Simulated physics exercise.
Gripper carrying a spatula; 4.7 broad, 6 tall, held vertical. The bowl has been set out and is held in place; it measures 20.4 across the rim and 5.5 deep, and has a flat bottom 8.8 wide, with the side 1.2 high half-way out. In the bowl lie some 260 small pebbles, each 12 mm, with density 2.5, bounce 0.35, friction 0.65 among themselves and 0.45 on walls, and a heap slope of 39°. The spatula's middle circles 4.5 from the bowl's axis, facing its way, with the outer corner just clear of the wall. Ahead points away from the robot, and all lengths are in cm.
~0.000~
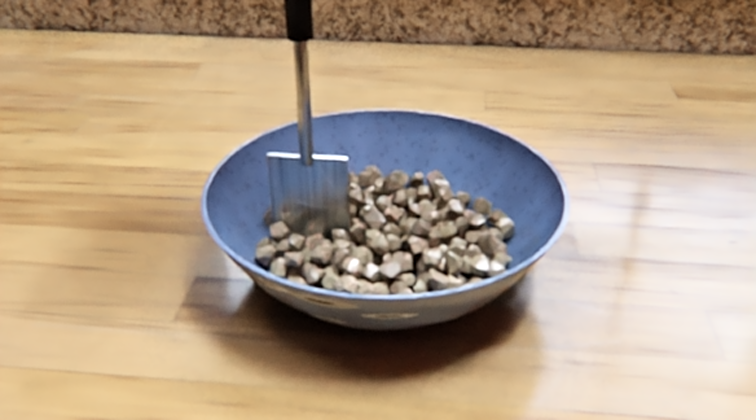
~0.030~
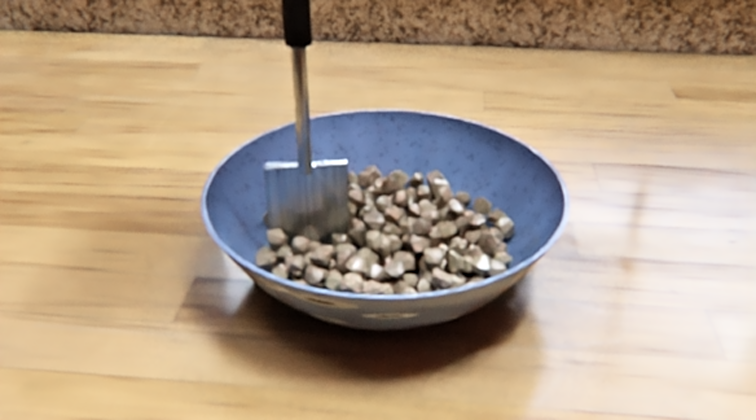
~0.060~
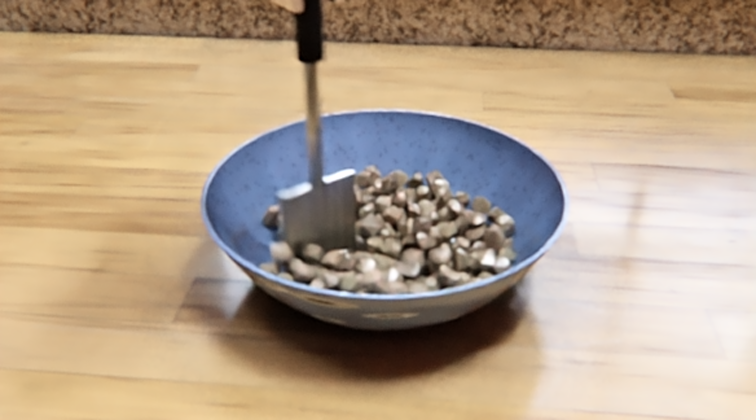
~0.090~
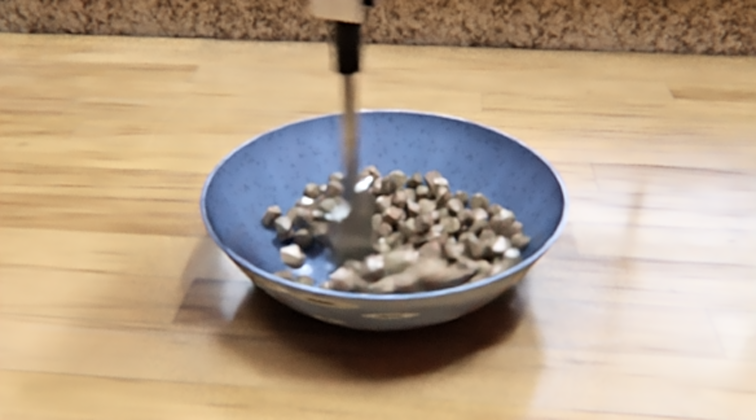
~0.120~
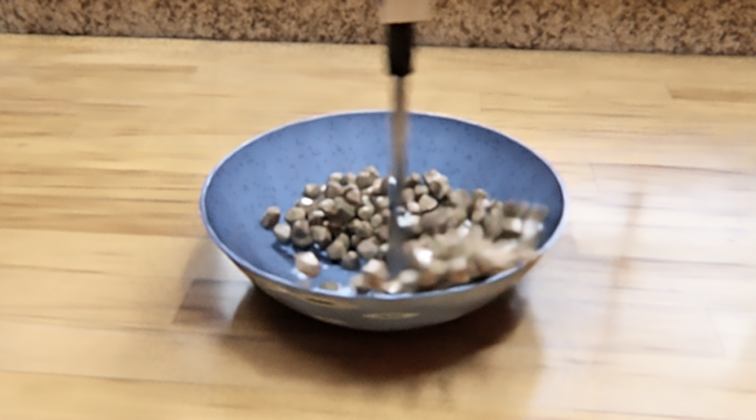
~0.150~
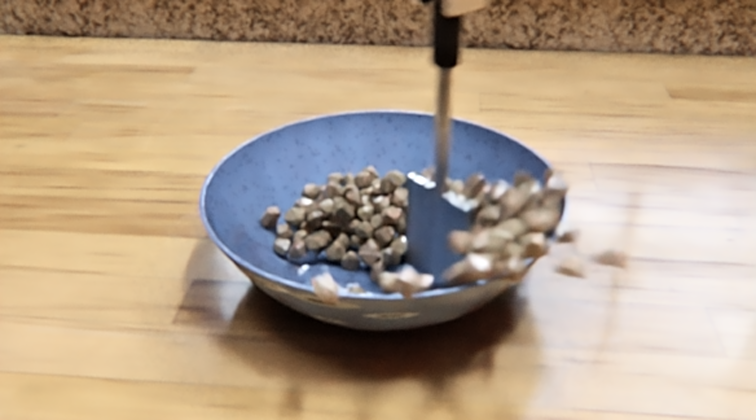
A blue bowl of small pebbles on a wooden counter, a metal spatula sweeping through them rightward and flinging some over the rim.
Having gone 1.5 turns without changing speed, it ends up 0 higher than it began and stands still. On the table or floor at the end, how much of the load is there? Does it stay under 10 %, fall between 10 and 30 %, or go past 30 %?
It goes past 30 %.
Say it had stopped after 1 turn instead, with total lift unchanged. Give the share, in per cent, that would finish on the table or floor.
It would be around 40 per cent.
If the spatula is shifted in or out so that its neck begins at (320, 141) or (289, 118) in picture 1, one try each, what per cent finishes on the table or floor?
Close to 25 and 55 in a hundred.
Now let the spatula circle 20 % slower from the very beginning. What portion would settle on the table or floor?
That would be some 30 percent.
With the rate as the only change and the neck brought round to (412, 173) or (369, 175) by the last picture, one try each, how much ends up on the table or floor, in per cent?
First try: Around 40 %; second try: Around 30 %.
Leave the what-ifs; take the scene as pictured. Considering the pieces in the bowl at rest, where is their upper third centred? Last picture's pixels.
Near (468, 215).
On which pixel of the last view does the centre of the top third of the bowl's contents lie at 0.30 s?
Near (346, 129).
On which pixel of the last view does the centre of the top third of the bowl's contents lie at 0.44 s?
About (329, 269).
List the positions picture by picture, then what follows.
In the first picture, spatula neck at (306, 132), 0° round; upper third of the load around (391, 231), from x 265 to 505, top at y 175; 258 in the bowl.
In the second picture, spatula neck at (304, 140), 12° round; upper third of the load around (384, 237), from x 265 to 505, top at y 175.
In the third picture, spatula neck at (316, 158), 42° round; upper third of the load around (389, 251), from x 270 to 505, top at y 175.
In the fourth picture, spatula neck at (351, 172), 73° round; upper third of the load around (421, 262), from x 275 to 520, top at y 175.
In the fifth picture, spatula neck at (398, 175), 104° round; upper third of the load around (457, 253), from x 270 to 535, top at y 175; 254 in the bowl, 4 in flight or on the tool.
In the sixth picture, spatula neck at (441, 165), 136° round; upper third of the load around (498, 235), from x 270 to 610, top at y 175; 246 in the bowl, 12 in flight or on the tool.
After 0.30 s, 289° round, highest piece 10 above the table; 185 in the bowl, 26 on the table or floor, 47 in flight or on the tool.
After 0.44 s, 82° round, highest piece 8 above the table; 144 in the bowl, 86 on the table or floor, 28 in flight or on the tool.
After 0.72 s, 180° round, highest piece 5 above the table; 130 in the bowl, 128 on the table or floor.
After 1.42 s, 180° round, highest piece 4 above the table; 130 in the bowl, 128 on the table or floor.
At rest, 130 in the bowl, 128 on the table or floor. That is 50 % on the table or floor.
